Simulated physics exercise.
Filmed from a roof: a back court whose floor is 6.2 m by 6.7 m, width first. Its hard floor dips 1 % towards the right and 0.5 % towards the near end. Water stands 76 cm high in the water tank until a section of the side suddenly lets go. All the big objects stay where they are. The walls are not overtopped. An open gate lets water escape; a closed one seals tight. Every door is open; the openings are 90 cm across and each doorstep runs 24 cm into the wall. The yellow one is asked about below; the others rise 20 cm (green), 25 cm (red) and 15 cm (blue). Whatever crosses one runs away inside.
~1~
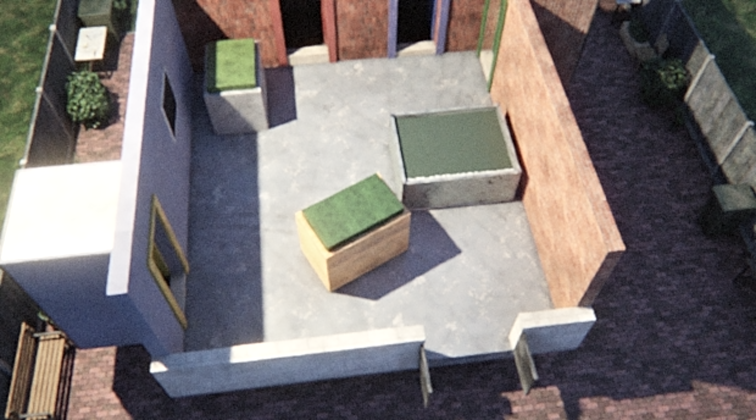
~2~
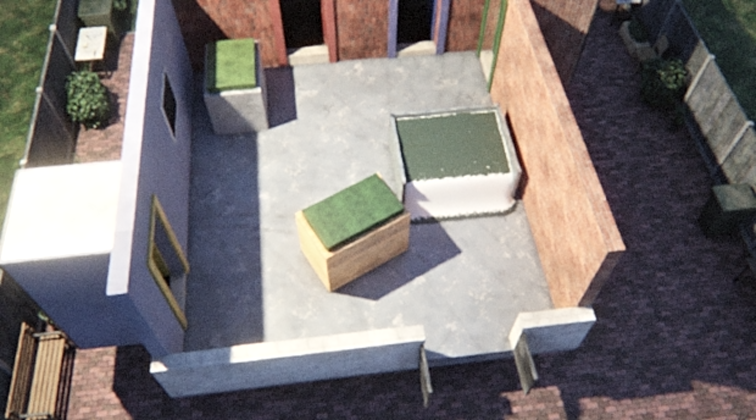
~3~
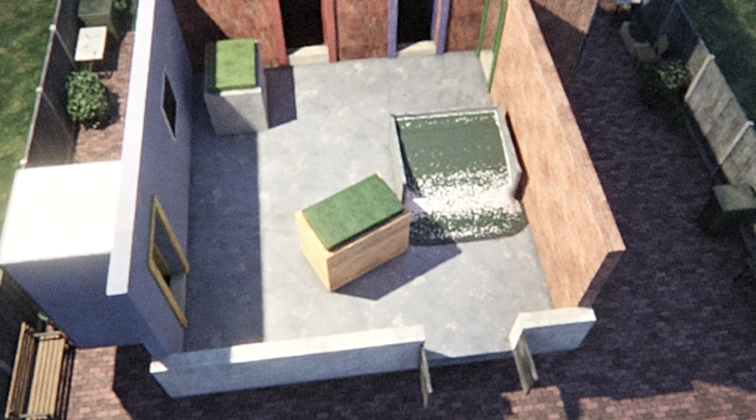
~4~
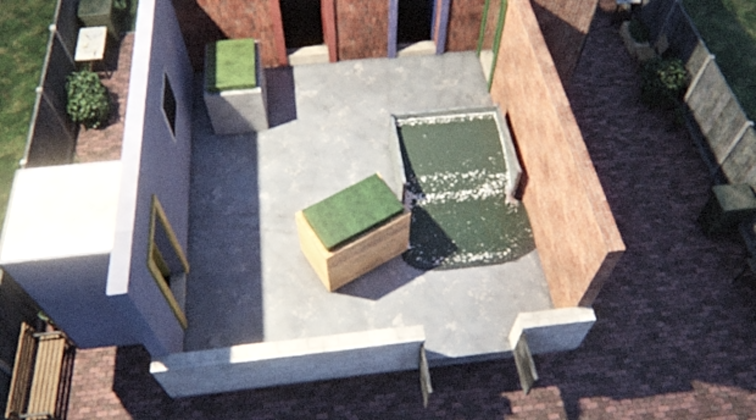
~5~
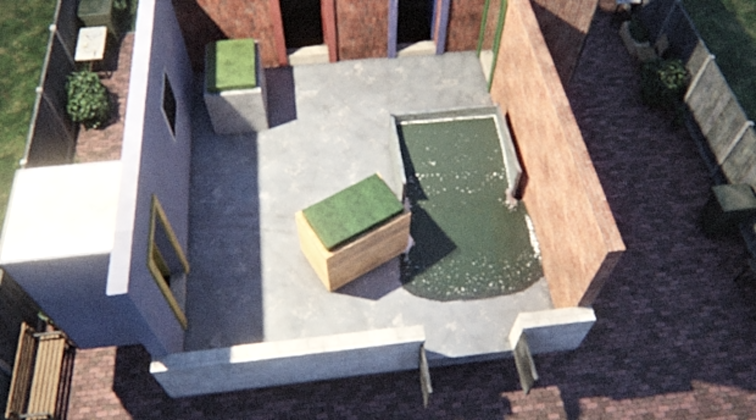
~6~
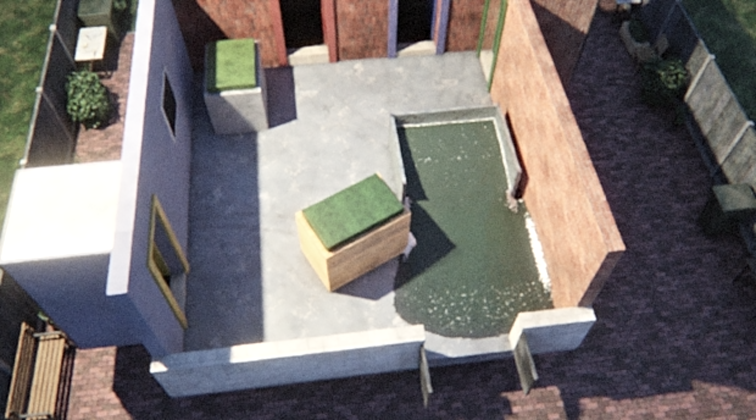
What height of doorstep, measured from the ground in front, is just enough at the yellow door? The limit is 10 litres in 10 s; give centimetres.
Some 6.5 cm above the ground.
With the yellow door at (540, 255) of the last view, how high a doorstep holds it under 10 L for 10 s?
About 19 cm.
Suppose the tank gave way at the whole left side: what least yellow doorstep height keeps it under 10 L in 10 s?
About 13.0 cm.
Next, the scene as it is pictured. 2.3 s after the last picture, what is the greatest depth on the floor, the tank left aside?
Up to some 25 cm.
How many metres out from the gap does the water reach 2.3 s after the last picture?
About 5.6 m.
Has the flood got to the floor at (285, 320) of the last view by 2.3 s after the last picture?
It is under water.
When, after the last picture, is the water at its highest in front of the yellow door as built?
Around 5.0 s.
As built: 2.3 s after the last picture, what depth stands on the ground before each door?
In cm: Green 0, red 0, blue 0, yellow 0.
Then, 0.7 s after the last picture water covers 25 % of the floor, deepest (53 cm) near (558, 330); it has not reached the yellow door.
Then, 2.3 s after the last picture water covers 35 % of the floor, deepest (25 cm) near (548, 331); it has not reached the yellow door.
Then, 9.3 s after the last picture water covers 80 % of the floor, deepest (7 cm) near (558, 330); 3 cm at the yellow door, 1 litre in over its 9 cm doorstep.
At the yellow door as built, the water peaked near 11 cm, 4.9 s after the last picture.
Run again over the same 10 s with other heights there, 19 litres in over 5 cm, 3 litres over 8 cm. The limit of 10 litres is kept from about 6.5 cm up.
